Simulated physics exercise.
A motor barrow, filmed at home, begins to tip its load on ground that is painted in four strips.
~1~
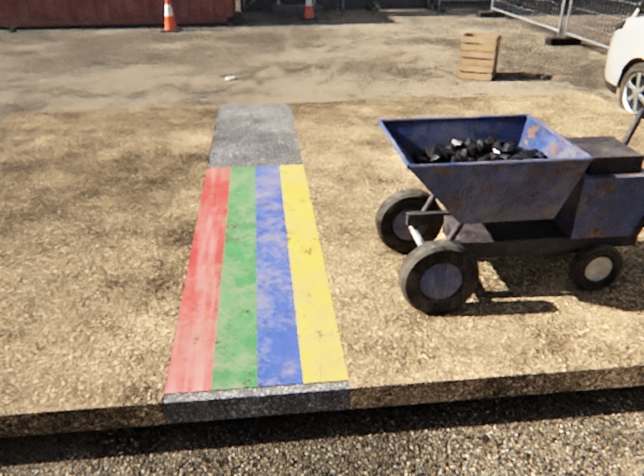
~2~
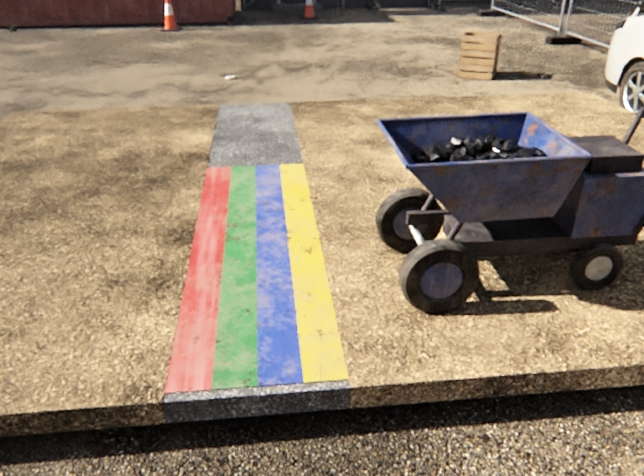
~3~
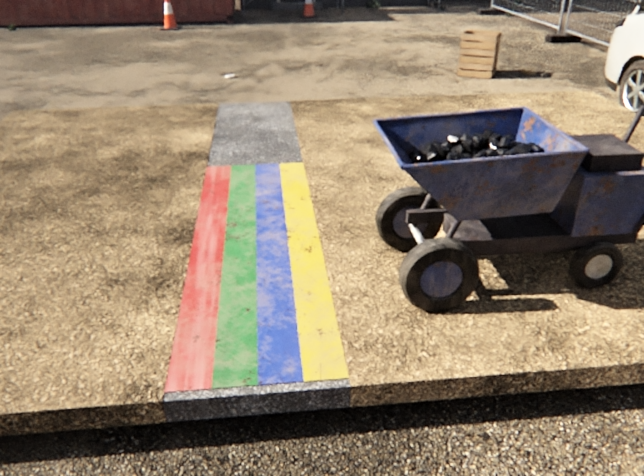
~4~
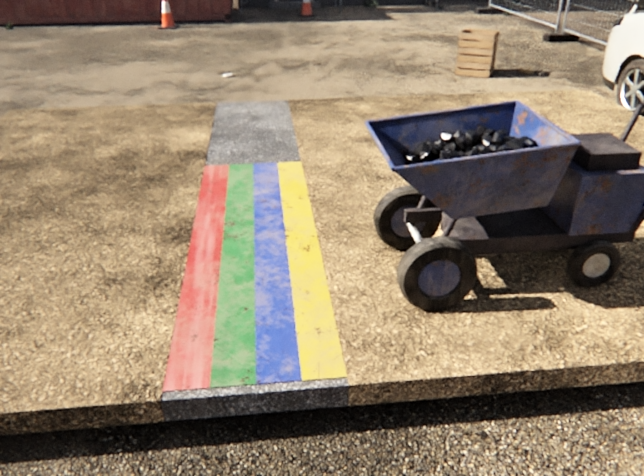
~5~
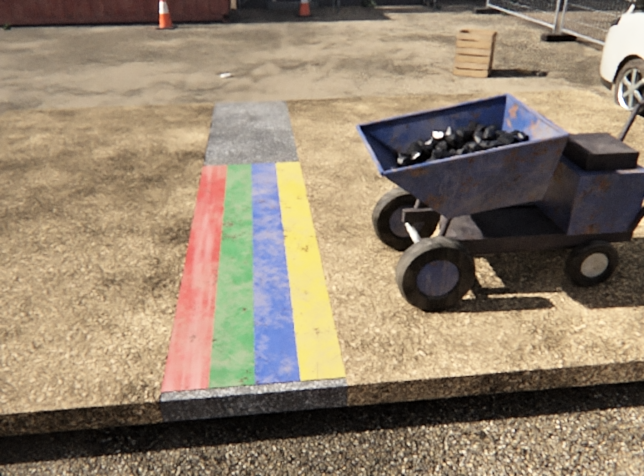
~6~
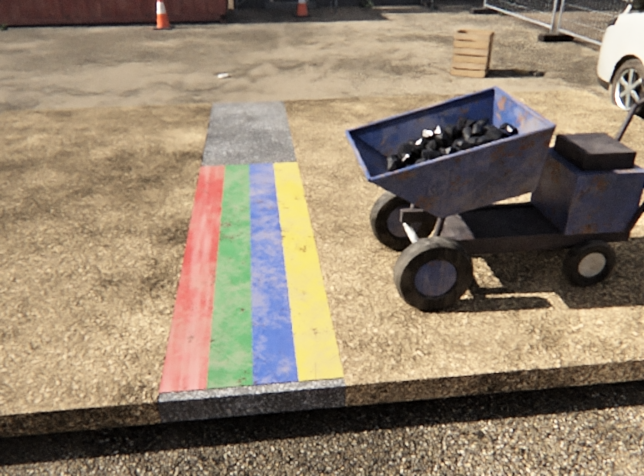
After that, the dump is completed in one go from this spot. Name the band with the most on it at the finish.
The blue one.
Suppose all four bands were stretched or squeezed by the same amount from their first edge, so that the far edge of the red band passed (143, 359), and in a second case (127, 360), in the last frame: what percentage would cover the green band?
Respectively 20 and 10 percent.
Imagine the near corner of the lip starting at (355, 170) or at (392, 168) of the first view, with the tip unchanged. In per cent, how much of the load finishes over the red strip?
In order: About 20 % and 10 %.
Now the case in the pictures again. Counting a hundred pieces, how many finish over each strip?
In percent: Yellow strip 15, blue strip 30, green strip 20, red strip 5.
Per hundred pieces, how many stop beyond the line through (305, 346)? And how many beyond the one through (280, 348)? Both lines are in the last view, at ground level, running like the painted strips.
Close to 70 per cent, then close to 50 per cent.
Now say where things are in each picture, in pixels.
Lip of the skip near (410, 167), level; top of the load near (483, 165), lumps of coal; yellow strip near (320, 344); blue strip near (278, 347); green strip near (236, 350); red strip near (193, 353), in the first frame.
Lip of the skip near (408, 167), level; top of the load near (482, 164), in the second frame.
Lip of the skip near (403, 167), tipped barely; top of the load near (503, 154), in the third frame.
Lip of the skip near (394, 170), tipped a little; top of the load near (496, 150), in the fourth frame.
Lip of the skip near (383, 174), tipped a little; top of the load near (487, 146), in the fifth frame.
Lip of the skip near (371, 180), tipped a little; top of the load near (476, 142); yellow strip near (315, 341); blue strip near (273, 344); green strip near (231, 348); red strip near (188, 351), in the sixth frame.
Shortly afterwards, skip tipped steeply; the whole lot in the skip.
Next, skip tipped steeply; the bulk in the skip; only a few over the yellow strip; a little over the blue strip; only a few over the green strip; only a few over the red strip.
Some moments later, skip tipped right over; near a quarter in the skip; a little over the yellow strip; near a third over the blue strip; near a quarter over the green strip; a little over the red strip; only a few off the paint.
In the end, skip tipped right over; near a quarter in the skip; a little over the yellow strip; near a third over the blue strip; near a quarter over the green strip; a little over the red strip; only a few off the paint.
